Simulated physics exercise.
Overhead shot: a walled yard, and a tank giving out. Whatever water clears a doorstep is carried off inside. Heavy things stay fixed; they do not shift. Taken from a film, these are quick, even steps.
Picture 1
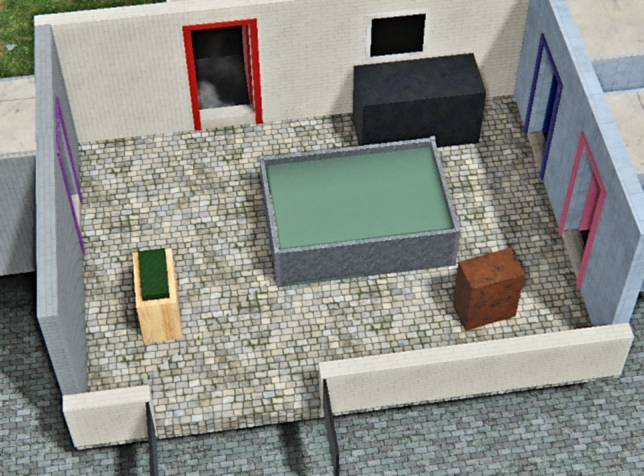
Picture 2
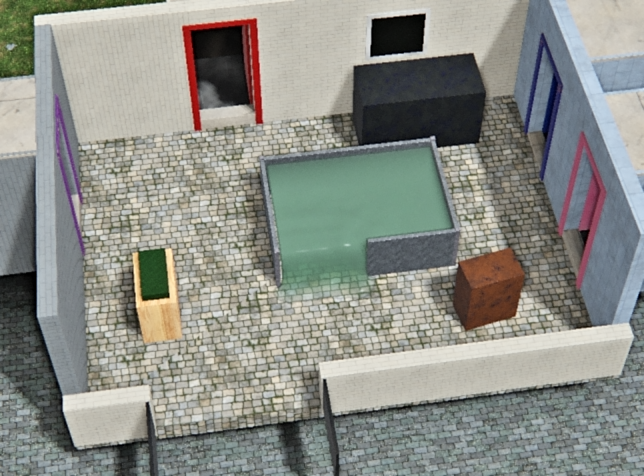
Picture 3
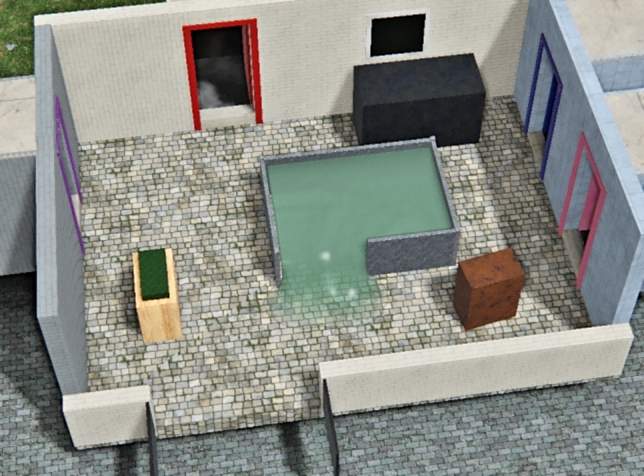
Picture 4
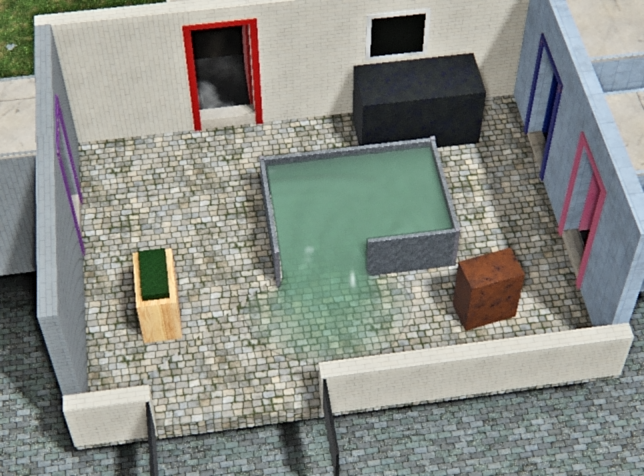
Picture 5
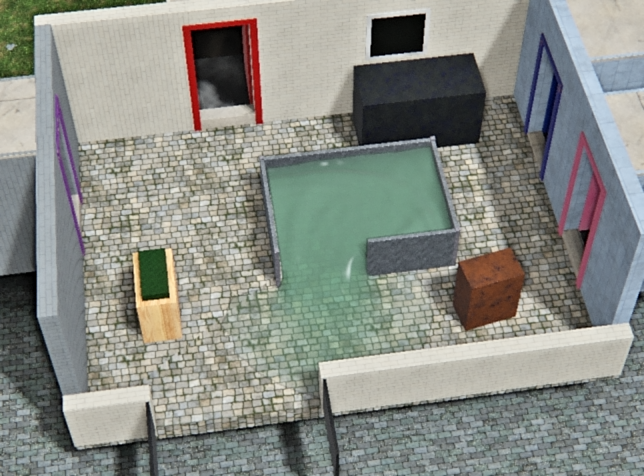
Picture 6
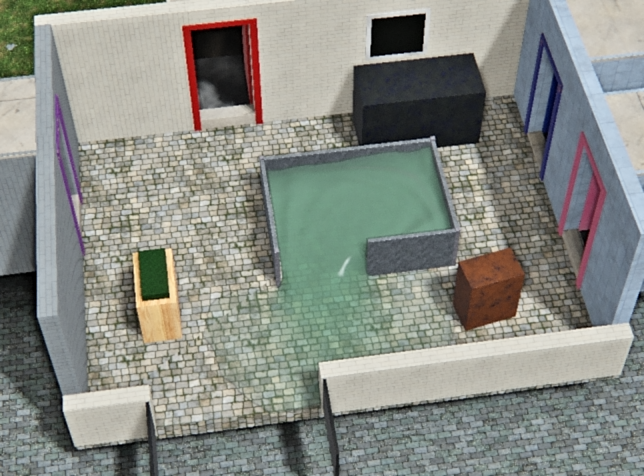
Green water poured out of a gap in the front wall of a grey open tank in a walled yard, then spread across the paving toward the low front wall, thinning as it went.
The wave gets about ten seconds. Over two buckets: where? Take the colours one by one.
Red door no, pink door no, blue door yes, purple door no.
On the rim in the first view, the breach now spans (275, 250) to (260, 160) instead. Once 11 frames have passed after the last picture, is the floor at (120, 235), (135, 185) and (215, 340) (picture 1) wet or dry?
The first point is soaked, the second soaked, the third soaked.
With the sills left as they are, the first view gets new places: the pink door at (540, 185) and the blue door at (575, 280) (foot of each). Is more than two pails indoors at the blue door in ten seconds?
As far as I can tell, the blue door comes in higher.
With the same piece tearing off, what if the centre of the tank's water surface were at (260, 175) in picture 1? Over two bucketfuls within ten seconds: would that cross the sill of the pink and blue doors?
Pink stays within it, blue stays within it.
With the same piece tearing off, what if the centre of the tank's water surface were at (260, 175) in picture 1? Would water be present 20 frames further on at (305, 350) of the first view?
Result for the spot: Waterlogged.
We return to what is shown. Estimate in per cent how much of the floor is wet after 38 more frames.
Around 65 percent of it.
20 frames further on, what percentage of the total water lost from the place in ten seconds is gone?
Around 55 percent.
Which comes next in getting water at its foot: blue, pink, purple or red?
Call: The door marked pink.
A moment on, water covers 25 % of the floor; the red door not reached, the pink door not reached, the blue door not reached, the purple door not reached.
Next, water covers 30 % of the floor; the red door not reached, the pink door not reached, the blue door not reached, the purple door not reached.
Then, water covers 45 % of the floor; the red door not reached, the pink door wet at the sill, nothing in, the blue door wet at the sill, nothing in, the purple door not reached.
Later, water covers 65 % of the floor; the red door not reached, the pink door wet at the sill, nothing in, the blue door wet at the sill, nothing in, the purple door wet at the sill, nothing in.
In the end, water covers 85 % of the floor; the red door wet at the sill, nothing in, the pink door wet at the sill, nothing in, the blue door over two buckets in, the purple door wet at the sill, nothing in.
